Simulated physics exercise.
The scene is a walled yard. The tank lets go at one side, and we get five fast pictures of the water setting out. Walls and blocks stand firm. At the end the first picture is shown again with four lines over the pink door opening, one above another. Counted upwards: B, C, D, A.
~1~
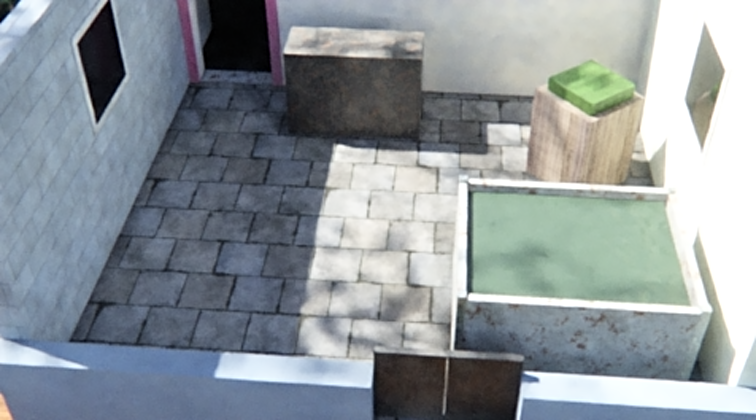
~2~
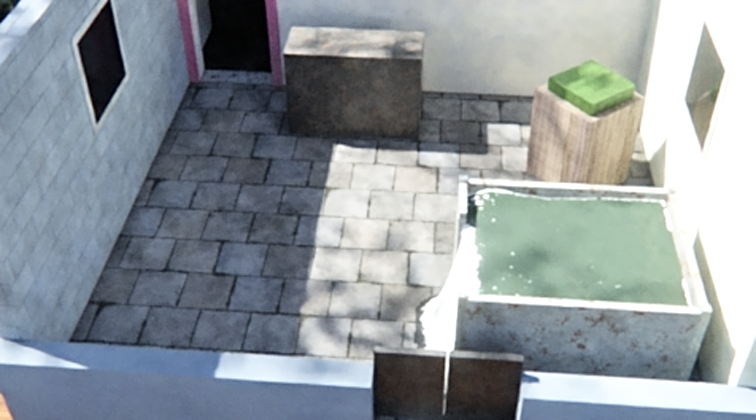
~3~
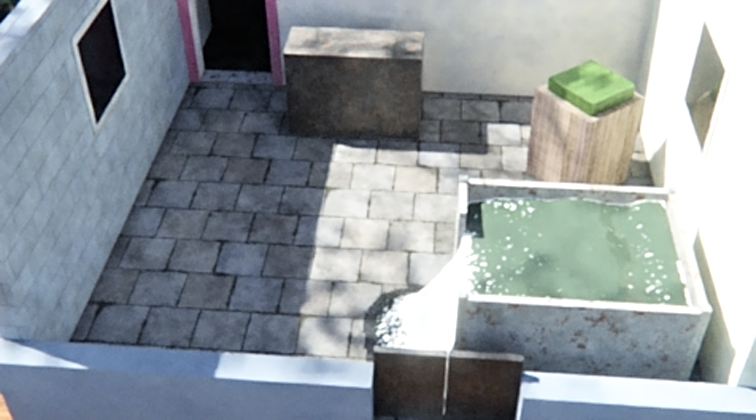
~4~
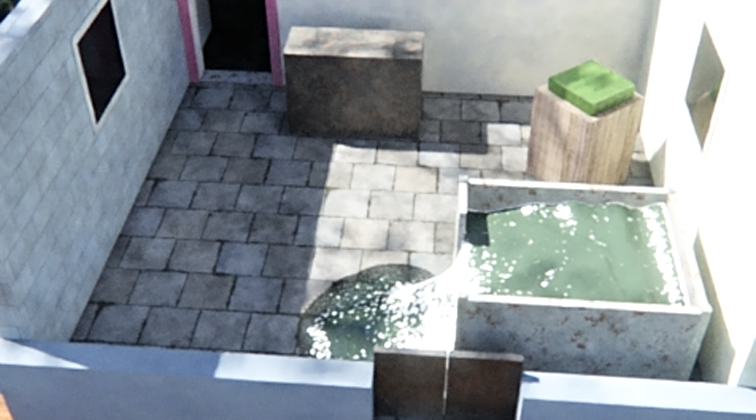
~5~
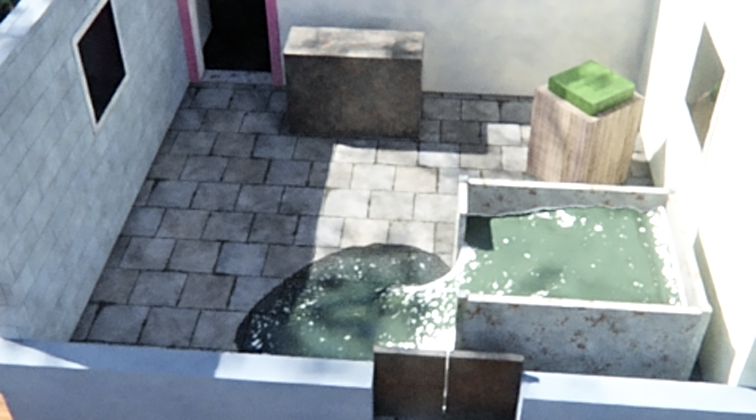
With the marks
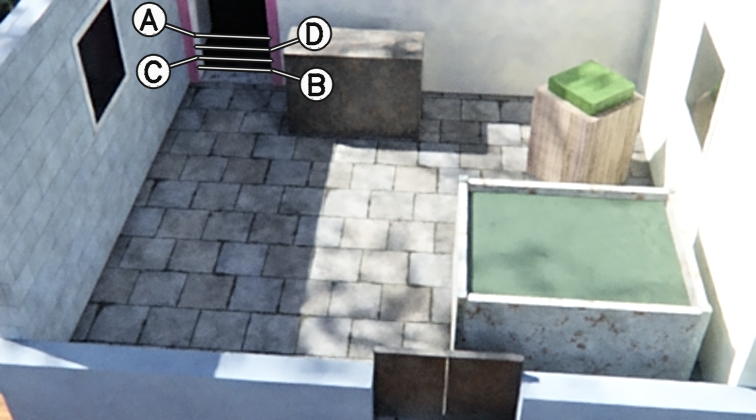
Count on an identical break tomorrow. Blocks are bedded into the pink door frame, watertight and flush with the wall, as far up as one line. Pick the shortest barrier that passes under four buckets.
Height C.
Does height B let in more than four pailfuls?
Yes.
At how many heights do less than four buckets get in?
Three of them.
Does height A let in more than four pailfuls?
No.
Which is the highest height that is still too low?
It is B.
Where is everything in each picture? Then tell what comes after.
Water in the tank at rest, its middle at (573, 248); foot of the pink doorway at (237, 83); shut gate at (447, 363).
Water covers 1 % of the ground and shows as far out as (448, 303).
Water covers 4 % of the ground and shows as far out as (386, 302).
Water covers 8 % of the ground and shows as far out as (322, 316).
Water covers 13 % of the ground and shows as far out as (283, 303).
On the marked copy, A at (231, 36); B at (235, 68); C at (234, 59); D at (233, 48); from the bottom up B, C, D, A.
With A, nothing gets over.
With B, about 14 bucketfuls get in.
With C, a bucket or two gets in.
With D, nothing gets over.
